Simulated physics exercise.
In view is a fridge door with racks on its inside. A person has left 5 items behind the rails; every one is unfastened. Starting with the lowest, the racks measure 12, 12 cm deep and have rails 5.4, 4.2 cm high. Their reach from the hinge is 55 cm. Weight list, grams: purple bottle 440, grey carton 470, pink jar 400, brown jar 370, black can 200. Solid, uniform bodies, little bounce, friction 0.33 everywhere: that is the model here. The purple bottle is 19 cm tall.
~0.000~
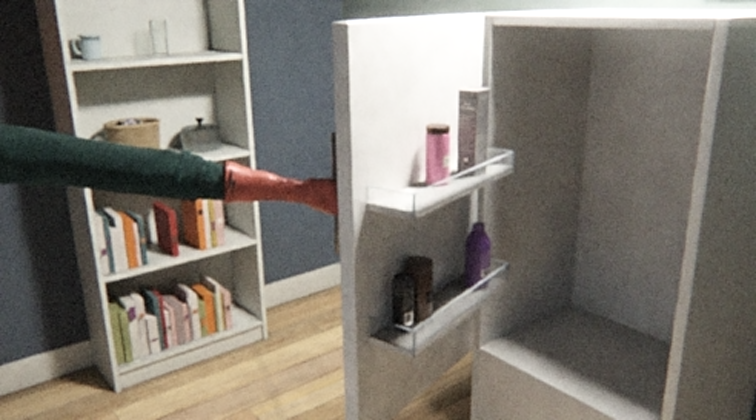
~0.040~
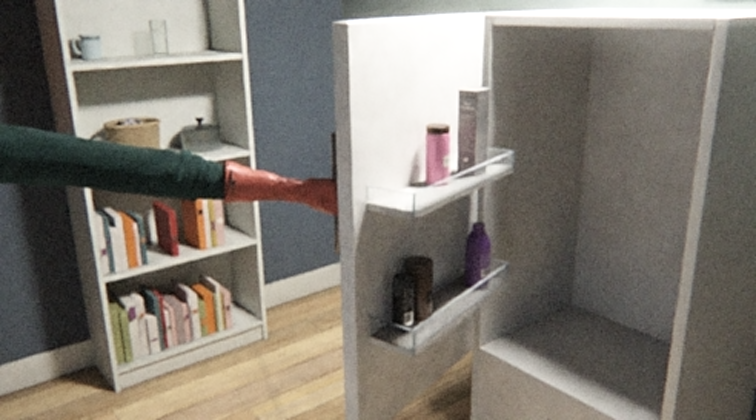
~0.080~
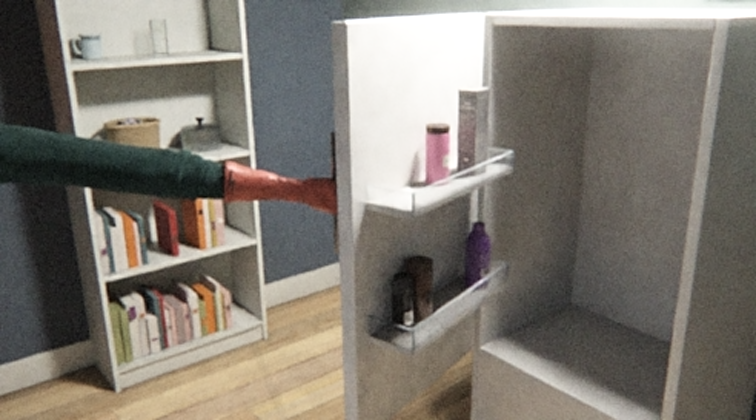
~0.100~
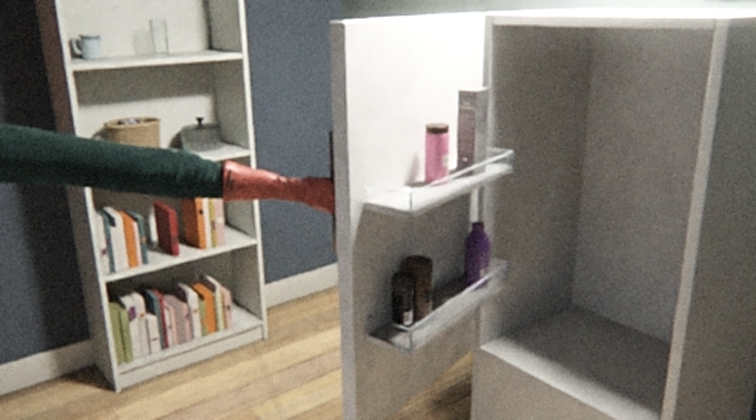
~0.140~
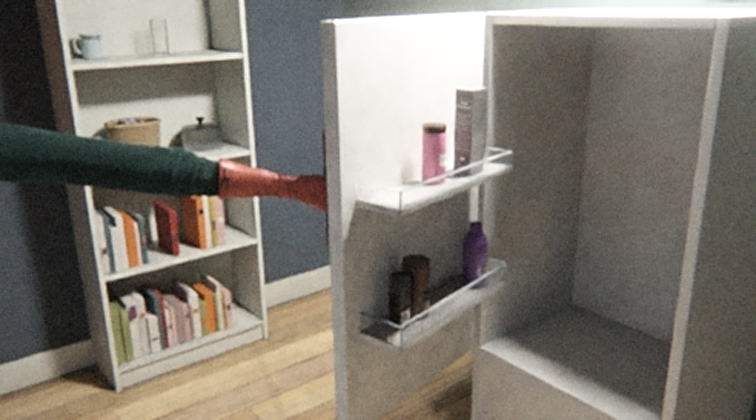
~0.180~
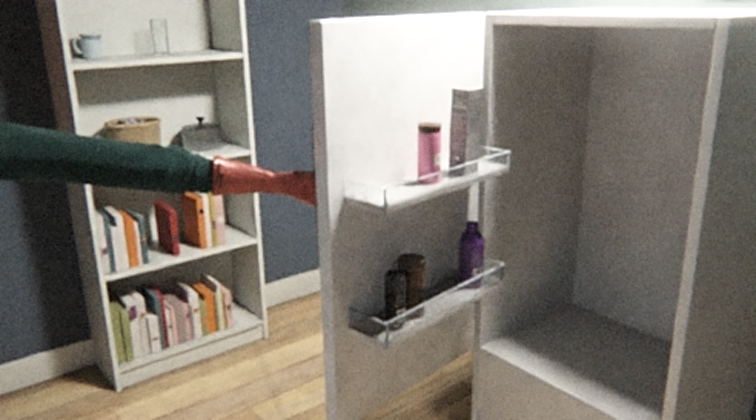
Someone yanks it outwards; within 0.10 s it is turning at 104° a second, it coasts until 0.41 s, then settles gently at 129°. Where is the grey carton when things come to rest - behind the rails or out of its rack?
Pretty sure it fails to get out.
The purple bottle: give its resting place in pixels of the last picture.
I'd put it at around (437, 245).
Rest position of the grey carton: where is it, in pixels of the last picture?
It settles at around (419, 124).
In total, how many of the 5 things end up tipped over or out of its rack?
1.
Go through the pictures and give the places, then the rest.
Door at 75°; grey carton (473, 132); purple bottle (478, 255), in the first picture.
Door at 75°; brown jar (419, 289); black can (403, 303), in the second picture.
Door at 75°; purple bottle (478, 255); pink jar (438, 154), in the third picture.
Door at 76°; brown jar (418, 288); black can (402, 302), in the fourth picture.
Door at 78°; black can (400, 301) moved 2 cm; purple bottle (475, 254), in the fifth picture.
Door at 82°; grey carton (465, 131); brown jar (412, 286) moved 3 cm, in the sixth picture.
After 0.28 s, door at 93°; black can 3° off upright; brown jar moved 5 cm; pink jar moved 2 cm.
After 0.48 s, door at 113°; black can 10° off upright; brown jar moved 5 cm; pink jar moved 2 cm.
After 0.68 s, door at 126°; black can 31° off upright; brown jar moved 5 cm; pink jar moved 2 cm.
In the end (1.5 s), toppled behind the rails, black can; the other 4 under 5 cm from the start. In the last view, grey carton near (419, 124).
